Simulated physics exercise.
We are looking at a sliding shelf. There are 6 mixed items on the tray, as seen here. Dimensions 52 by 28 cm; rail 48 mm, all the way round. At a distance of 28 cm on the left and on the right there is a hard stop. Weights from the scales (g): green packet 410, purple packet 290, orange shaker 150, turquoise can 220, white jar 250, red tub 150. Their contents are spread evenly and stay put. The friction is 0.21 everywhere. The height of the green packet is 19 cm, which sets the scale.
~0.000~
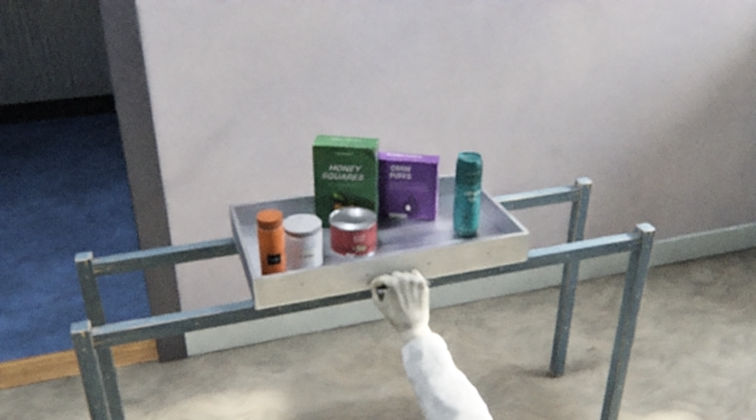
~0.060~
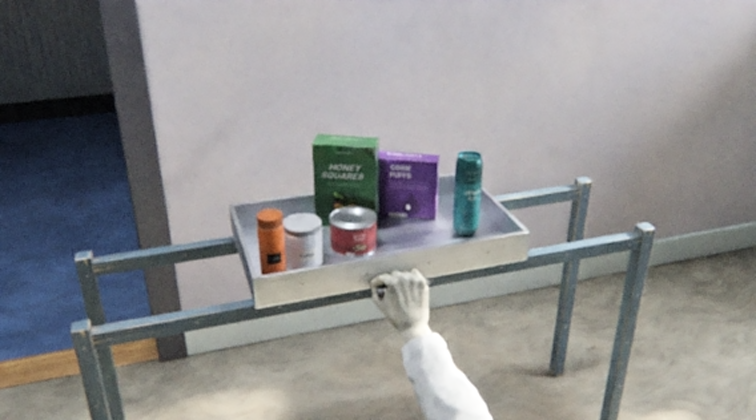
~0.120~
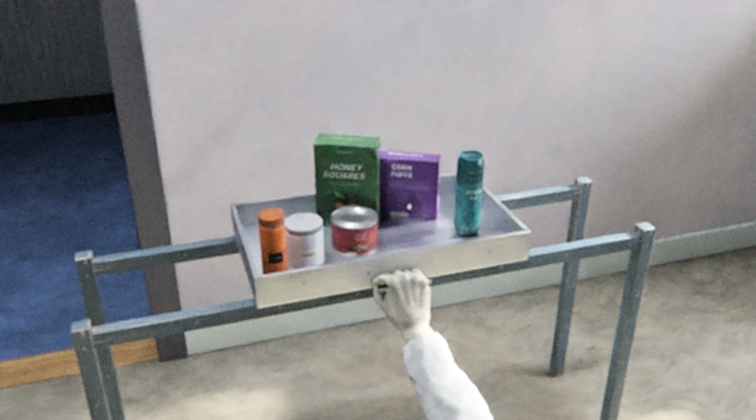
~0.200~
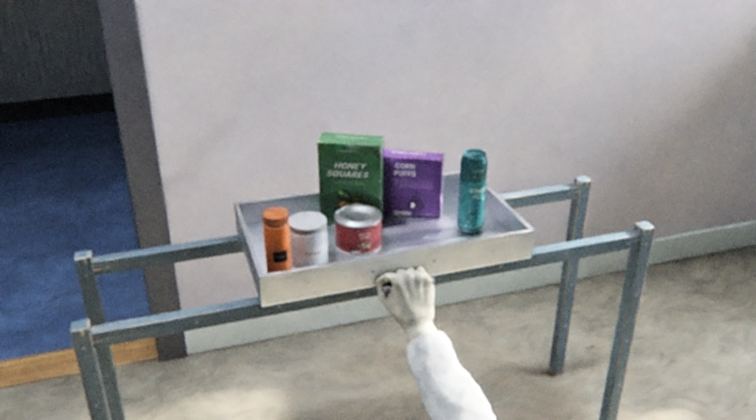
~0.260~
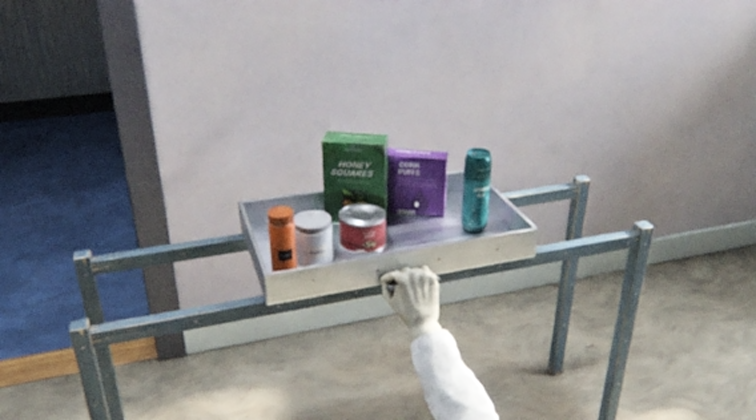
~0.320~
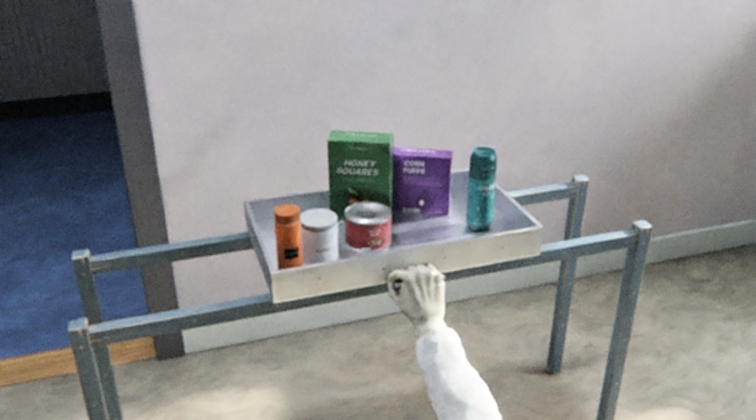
A pale hand grips a tray of six grocery items and slides it slightly right.
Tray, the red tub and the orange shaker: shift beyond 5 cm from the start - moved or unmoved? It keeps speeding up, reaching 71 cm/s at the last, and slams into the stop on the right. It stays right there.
Result: Red tub: Out of range; orange shaker: Out of range.
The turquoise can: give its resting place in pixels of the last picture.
I'd put it at around (600, 172).
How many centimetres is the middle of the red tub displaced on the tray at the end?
I'd put it at about 11 centimetres.
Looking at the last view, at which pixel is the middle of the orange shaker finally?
At about (468, 214).
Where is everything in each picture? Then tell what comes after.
The first frame shows tray midway; red tub (353, 232); orange shaker (272, 248).
The second frame shows tray midway; turquoise can (467, 194); white jar (303, 242).
The third frame shows tray midway; green packet (348, 183); purple packet (405, 185).
In the fourth frame, tray has slid 1 cm right; turquoise can (472, 192); white jar (308, 240).
In the fifth frame, tray has slid 2 cm right; green packet (356, 180); purple packet (412, 182).
In the sixth frame, tray has slid 4 cm right; red tub (368, 227); orange shaker (289, 242).
After 0.92 s, tray has slid 28 cm right; orange shaker slid 6 cm near (443, 218); red tub slid 6 cm near (506, 205); turquoise can leaning 6°.
After 1.02 s, tray has slid 28 cm right; orange shaker slid 10 cm near (460, 215); red tub slid 10 cm near (521, 202); turquoise can leaning 10°.
At rest (2.1 s), not toppled but over 5 cm from the start, green packet, purple packet, orange shaker, white jar and red tub; the last one in place, give or take 5 cm. In the last view, red tub near (528, 201), orange shaker near (468, 214).
